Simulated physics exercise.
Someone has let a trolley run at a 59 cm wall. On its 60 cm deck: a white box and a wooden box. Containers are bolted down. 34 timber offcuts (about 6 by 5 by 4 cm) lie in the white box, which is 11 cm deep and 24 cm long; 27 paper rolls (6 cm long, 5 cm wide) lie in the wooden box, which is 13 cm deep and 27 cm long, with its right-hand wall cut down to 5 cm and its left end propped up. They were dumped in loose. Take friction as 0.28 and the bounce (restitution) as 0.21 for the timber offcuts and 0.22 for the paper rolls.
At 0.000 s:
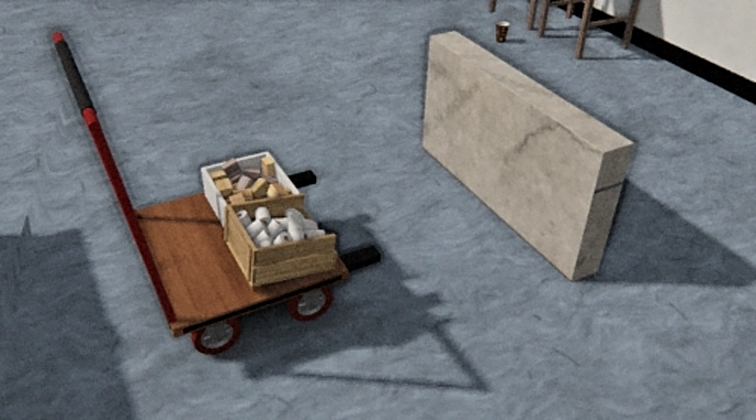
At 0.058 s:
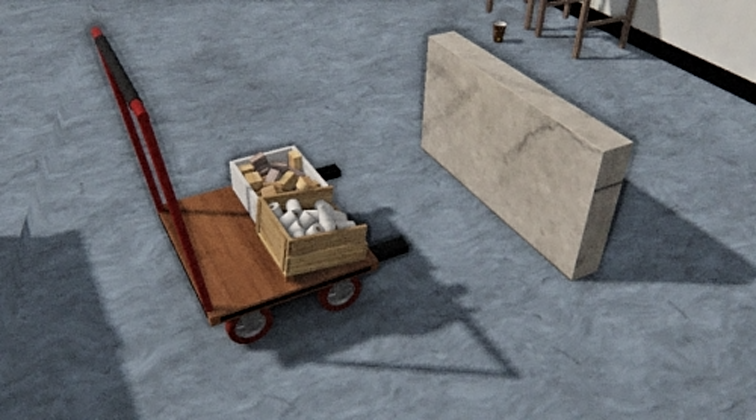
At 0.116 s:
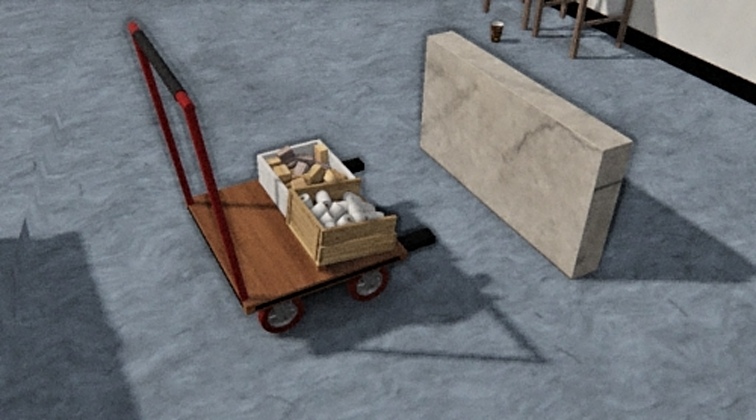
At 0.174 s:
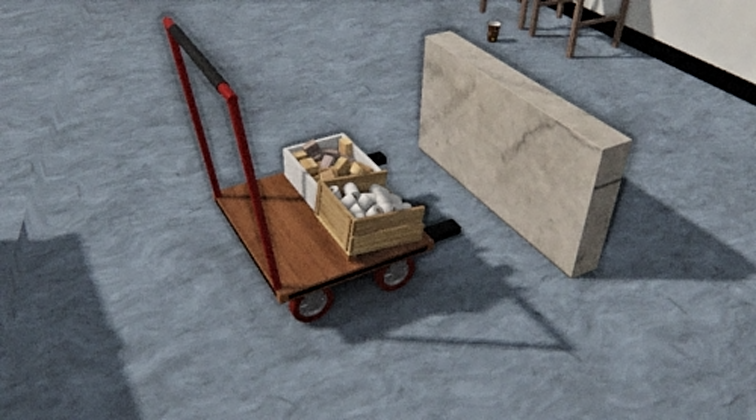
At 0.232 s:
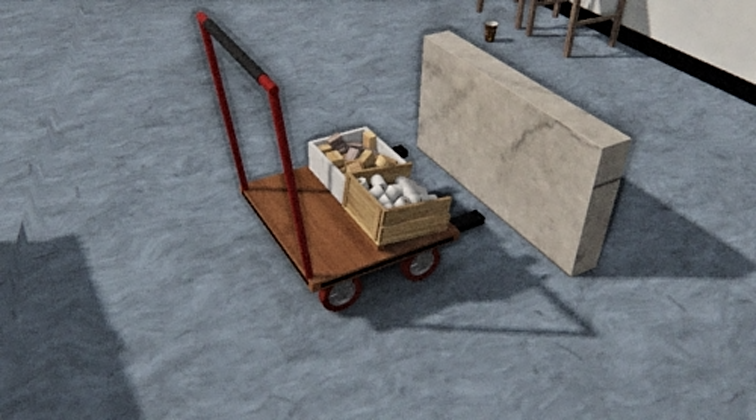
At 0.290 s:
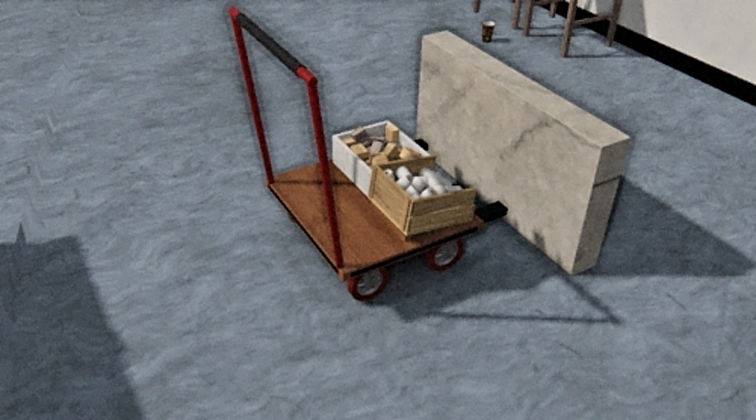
A red-handled trolley carrying two open boxes of small objects rolls rightward across the grey floor.
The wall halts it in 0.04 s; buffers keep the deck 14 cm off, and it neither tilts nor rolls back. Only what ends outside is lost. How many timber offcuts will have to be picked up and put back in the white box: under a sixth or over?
Out of the white box go fewer than one in six of the timber offcuts.
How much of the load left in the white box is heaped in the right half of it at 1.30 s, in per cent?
Some 60 per cent.
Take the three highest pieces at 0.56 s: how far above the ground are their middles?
Roughly 40 cm.
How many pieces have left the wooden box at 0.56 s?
Out by then, roughly: Wooden box 8.
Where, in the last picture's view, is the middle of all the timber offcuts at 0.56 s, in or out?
Around (418, 147).
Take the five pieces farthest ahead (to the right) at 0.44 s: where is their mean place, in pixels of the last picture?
Near (488, 167).
After 0.34 s, the buffers strike the wall.
After 0.44 s, the white box has all 34 and the wooden box is down by 2 of 27.
After 0.56 s, the white box is down by 2 of 34 and the wooden box is down by 7 of 27.
After 0.79 s, the white box is down by 2 of 34 and the wooden box is down by 9 of 27.
Final count (at 1.30 s), the white box is down by 2 of 34 and the wooden box is down by 9 of 27. Asked share, 2 of 34, 6 per cent.
